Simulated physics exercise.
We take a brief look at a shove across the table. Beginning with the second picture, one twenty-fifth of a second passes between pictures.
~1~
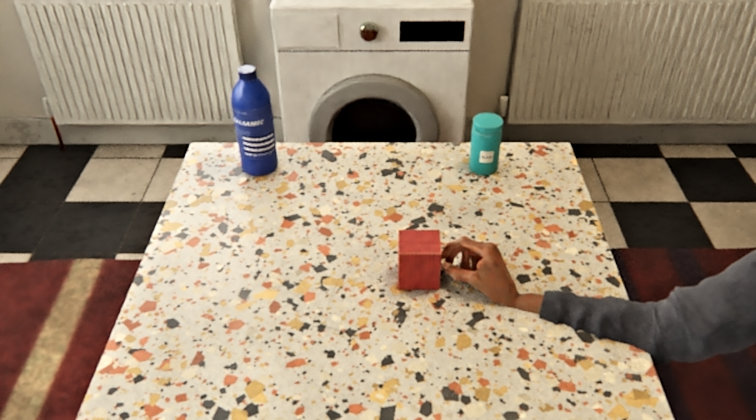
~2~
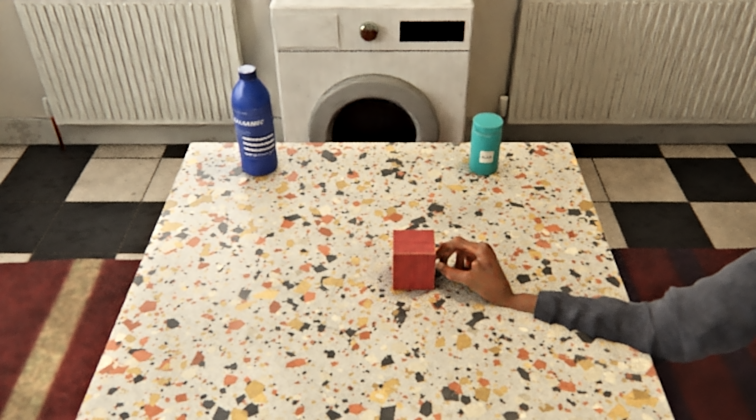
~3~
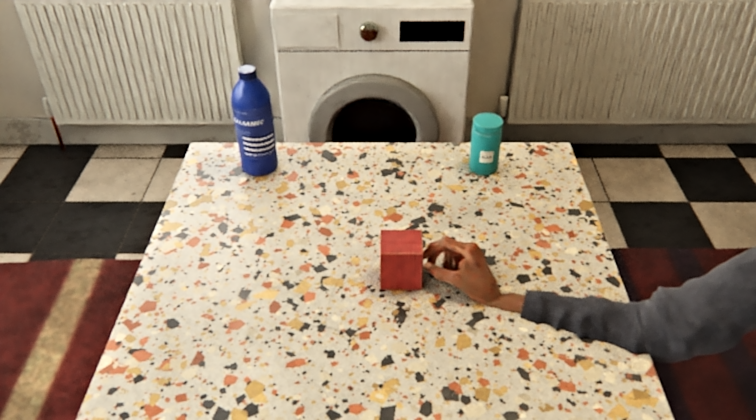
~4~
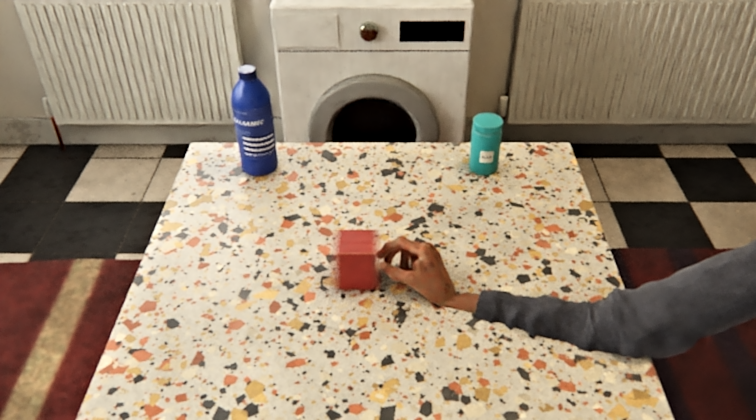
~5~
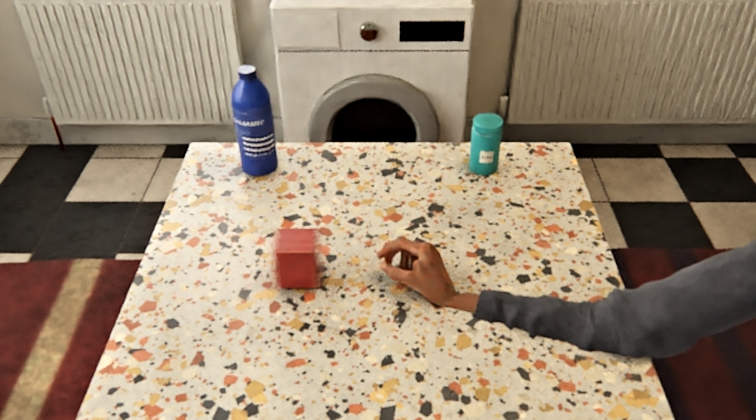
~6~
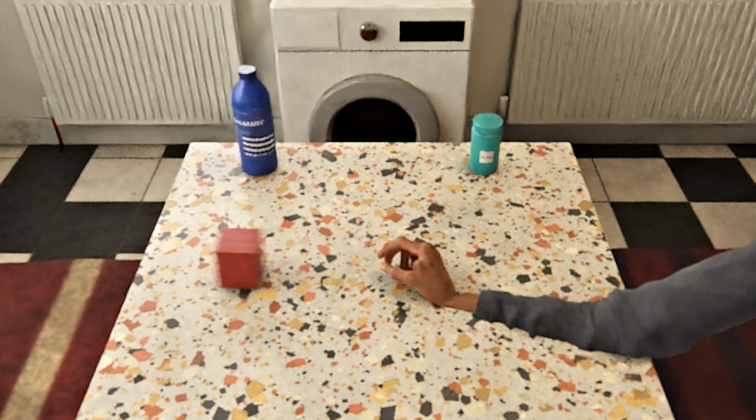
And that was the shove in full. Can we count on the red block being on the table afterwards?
Makes it off.
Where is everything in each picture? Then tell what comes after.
In the first frame, under the hand; red block (419, 260).
In the second frame, under the hand; red block (413, 260).
In the third frame, under the hand; red block (401, 260).
In the fourth frame, red block (357, 260).
In the fifth frame, red block (297, 258) shifted about its own width.
In the sixth frame, red block (240, 258) shifted well along.
Then, 0.30 s on from there, red block now off the table.
Then, 0.50 s on from there, things are still on the move.
In the end, off the table, red block.
